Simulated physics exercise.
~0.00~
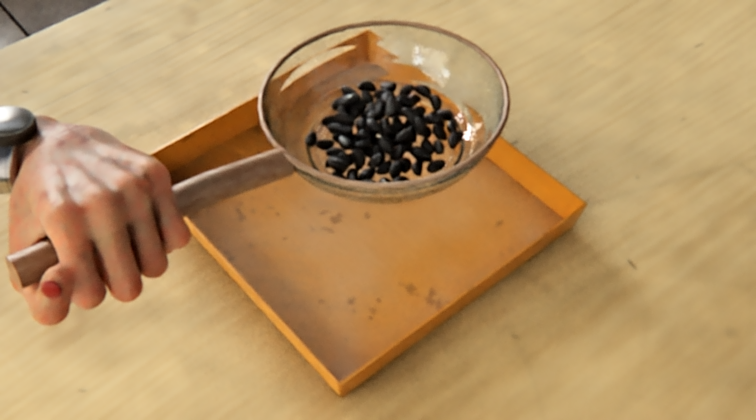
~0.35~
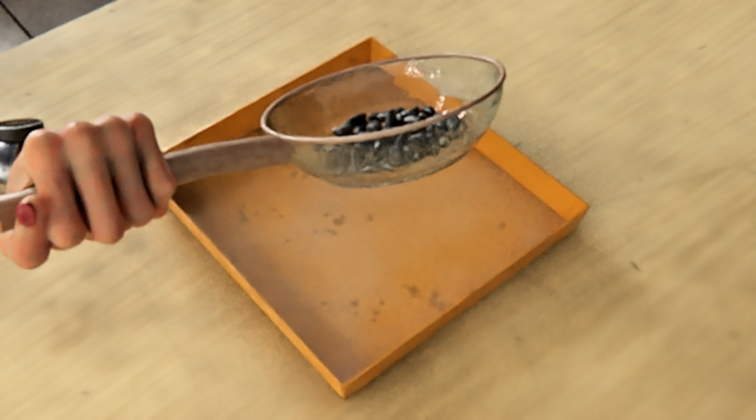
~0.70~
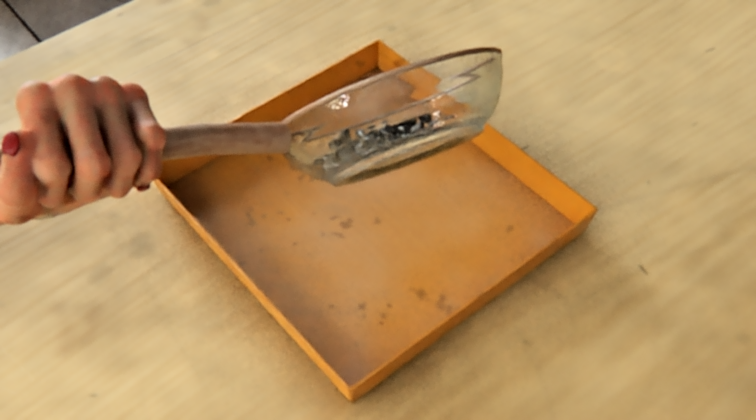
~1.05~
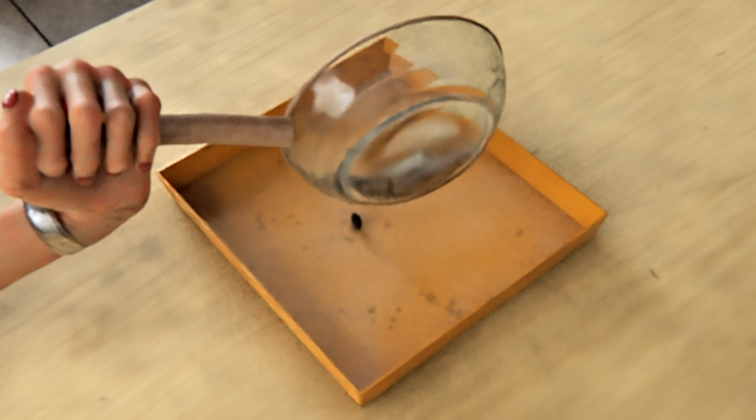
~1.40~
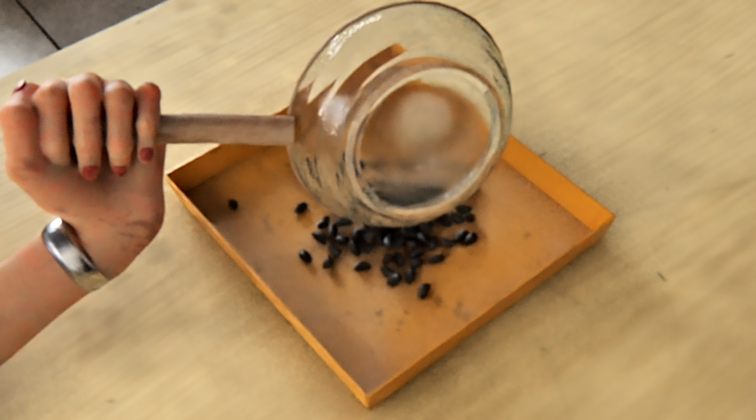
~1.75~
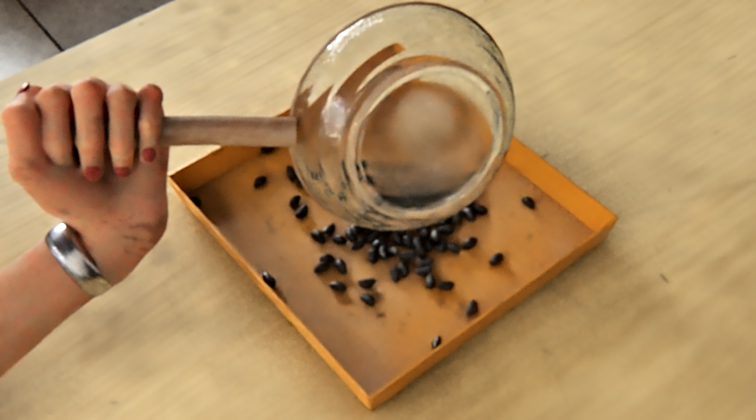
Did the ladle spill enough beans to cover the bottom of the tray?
No, only a small amount of beans fell into the tray, and much of its bottom was still bare.
